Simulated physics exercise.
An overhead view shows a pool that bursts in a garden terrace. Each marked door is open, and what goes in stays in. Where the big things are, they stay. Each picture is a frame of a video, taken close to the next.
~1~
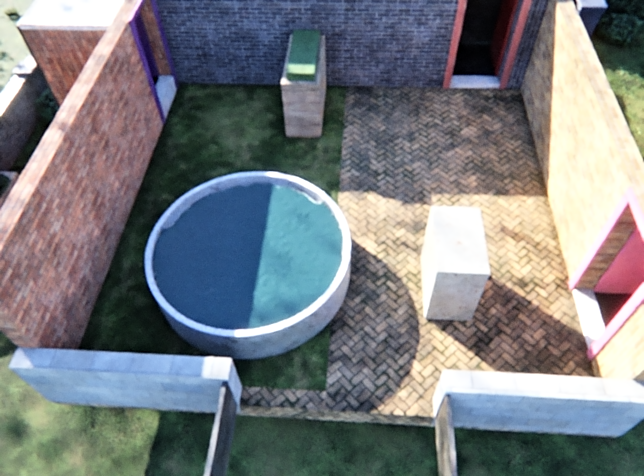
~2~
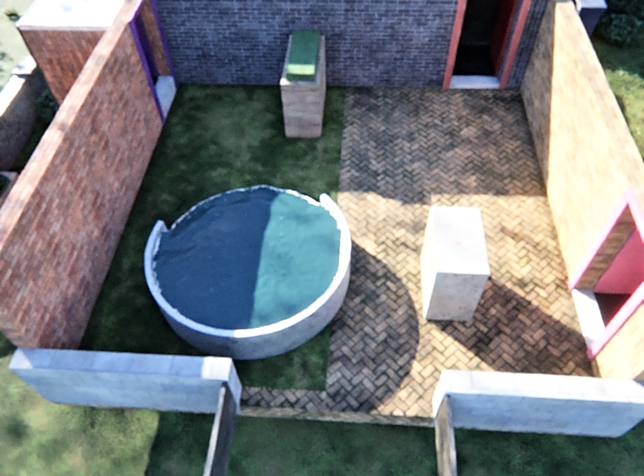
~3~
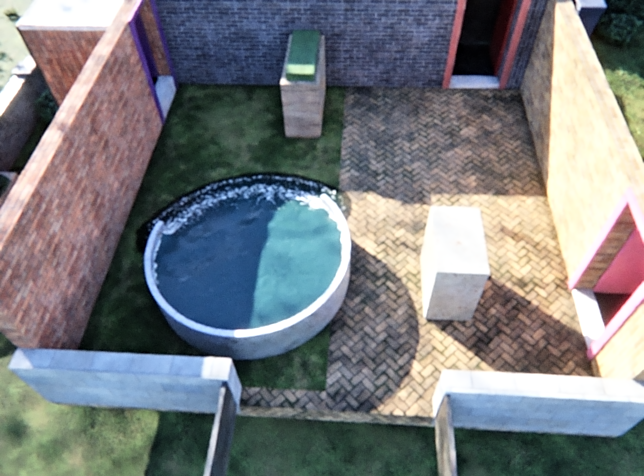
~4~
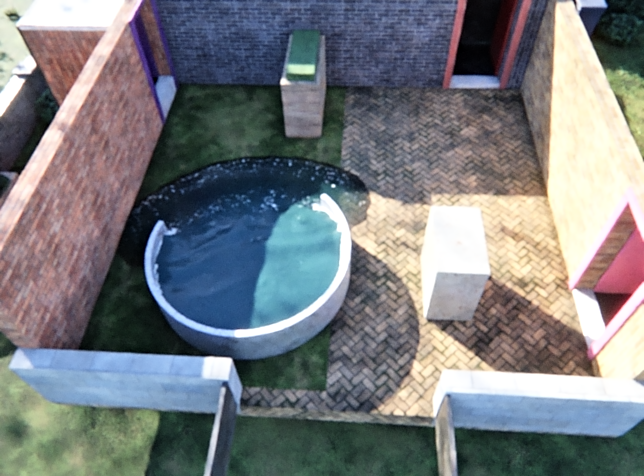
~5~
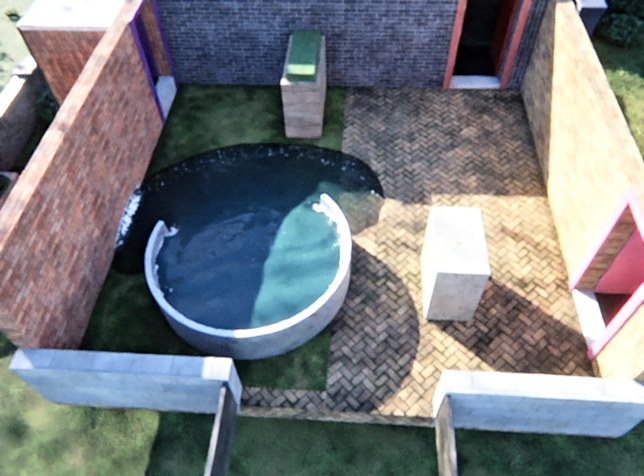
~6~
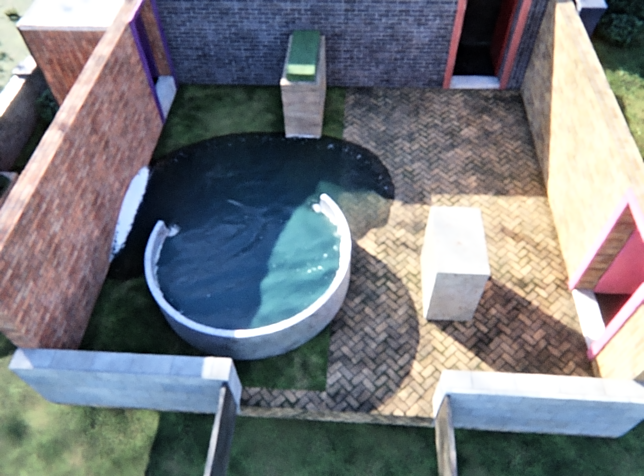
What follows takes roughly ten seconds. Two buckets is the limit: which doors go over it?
The purple door stays within two buckets; the pink door stays within two buckets; the red door stays within two buckets.
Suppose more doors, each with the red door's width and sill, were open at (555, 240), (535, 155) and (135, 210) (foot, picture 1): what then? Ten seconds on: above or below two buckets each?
Going door by door: The first remains below the limit, the second remains below the limit, the third runs past the limit.
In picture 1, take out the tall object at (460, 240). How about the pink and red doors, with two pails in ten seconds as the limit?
Lab note - pink door stays short of the line, red door stays short of the line.
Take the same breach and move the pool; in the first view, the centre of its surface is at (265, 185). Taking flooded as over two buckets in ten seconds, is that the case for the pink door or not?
Then - pink door comes in short.
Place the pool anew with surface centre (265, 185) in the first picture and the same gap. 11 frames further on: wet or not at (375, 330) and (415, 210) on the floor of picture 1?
One after the other: Free of water, dry.
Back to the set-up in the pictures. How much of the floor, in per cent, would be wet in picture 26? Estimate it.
Roughly 60 %.
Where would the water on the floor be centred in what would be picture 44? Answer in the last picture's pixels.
About (269, 194).
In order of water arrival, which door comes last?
The pink door.
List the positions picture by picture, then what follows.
Still water in the round pool at (249, 248), in the first frame.
The front is at a hidden place, out from the gap on the round pool's far side, in the second frame.
The front is at (143, 243), out from the gap on the round pool's far side, in the third frame.
Water pours out on the round pool's far side and has run to (121, 239), in the fourth frame.
Water pours out on the round pool's far side and has run to (376, 184), in the fifth frame.
The front is at (387, 182), out from the gap on the round pool's far side, in the sixth frame.
A moment on, water covers 40 % of the floor; the purple door not reached, the pink door not reached, the red door not reached.
Next, water covers 50 % of the floor; the purple door wet at the sill, nothing in, the pink door not reached, the red door not reached.
Then, water covers 60 % of the floor; the purple door under two buckets in, the pink door not reached, the red door wet at the sill, nothing in.
Later, water covers 80 % of the floor; the purple door under two buckets in, the pink door not reached, the red door wet at the sill, nothing in.
In the end, water covers 95 % of the floor; the purple door under two buckets in, the pink door under two buckets in, the red door wet at the sill, nothing in.
